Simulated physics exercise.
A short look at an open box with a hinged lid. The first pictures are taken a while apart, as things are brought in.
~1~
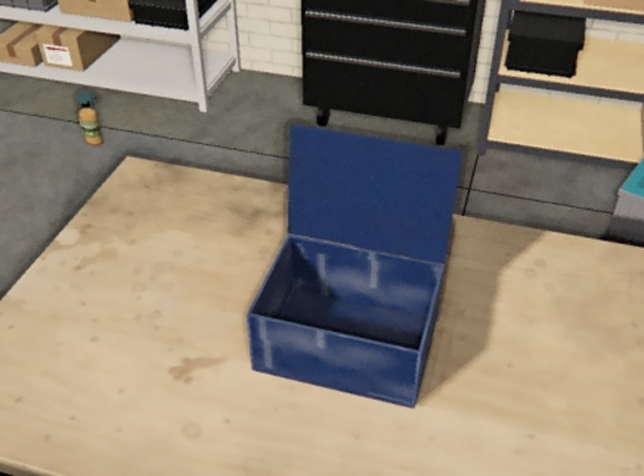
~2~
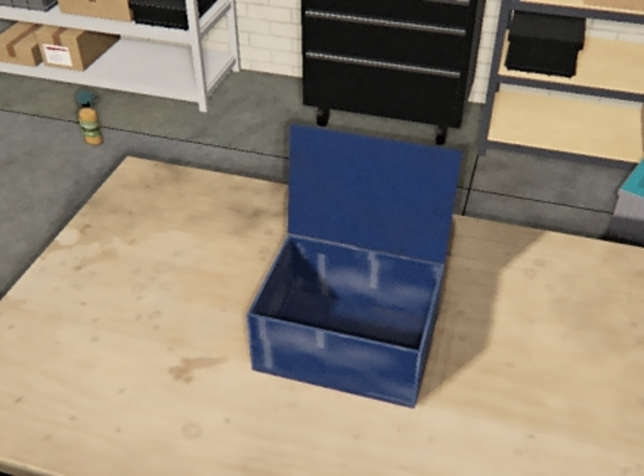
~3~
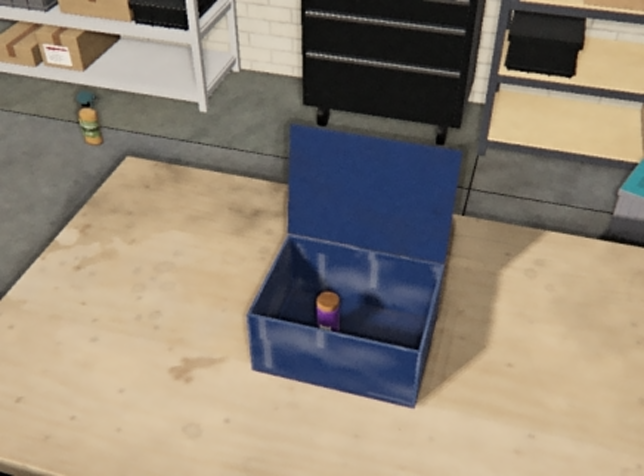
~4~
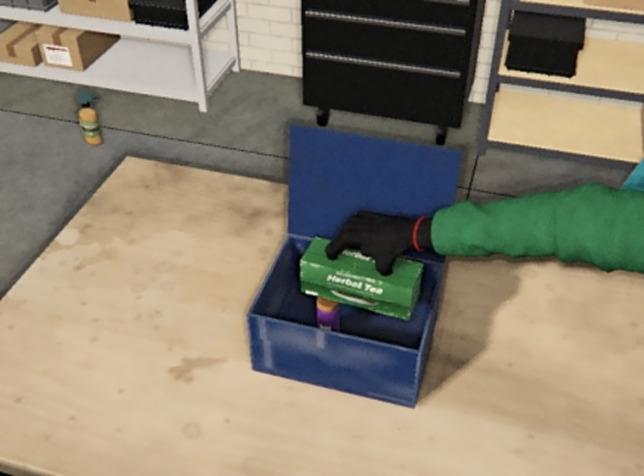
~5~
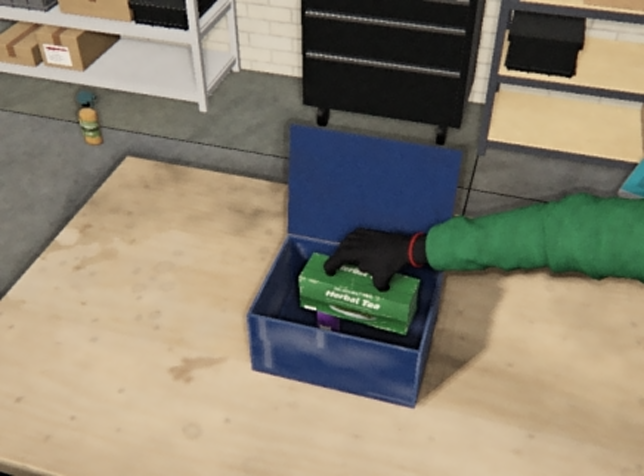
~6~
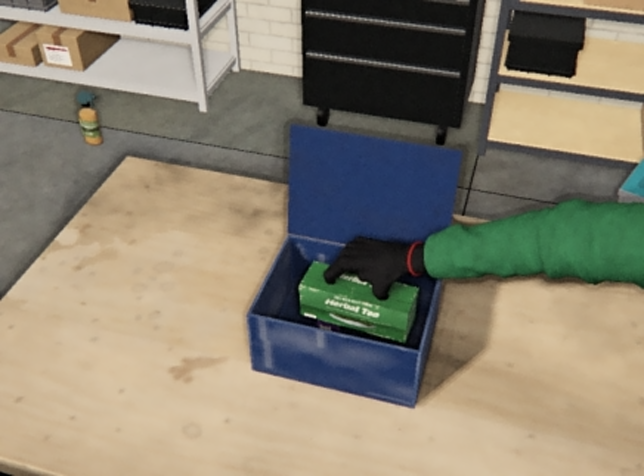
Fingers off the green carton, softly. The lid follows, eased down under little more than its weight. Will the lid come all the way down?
As it turns out, it shuts flat.
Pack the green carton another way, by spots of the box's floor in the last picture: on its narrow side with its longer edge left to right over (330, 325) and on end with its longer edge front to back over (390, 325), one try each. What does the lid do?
In the first case it closes; in the second case it is held up.
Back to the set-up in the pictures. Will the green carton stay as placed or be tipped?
The green carton stays as placed.
Then, 0.90 s later than the last frame, lid starting down; green carton moved a little near (342, 342); purple shaker tilted by 50°.
Then, 1.80 s later than the last frame, lid 35° above the rim; green carton moved a little near (342, 342); purple shaker tilted by 50°.
When it is over, lid shut; lying over in the box, purple shaker; moved from the start, green carton. End places, in pixels of the last picture, green carton near (342, 342).
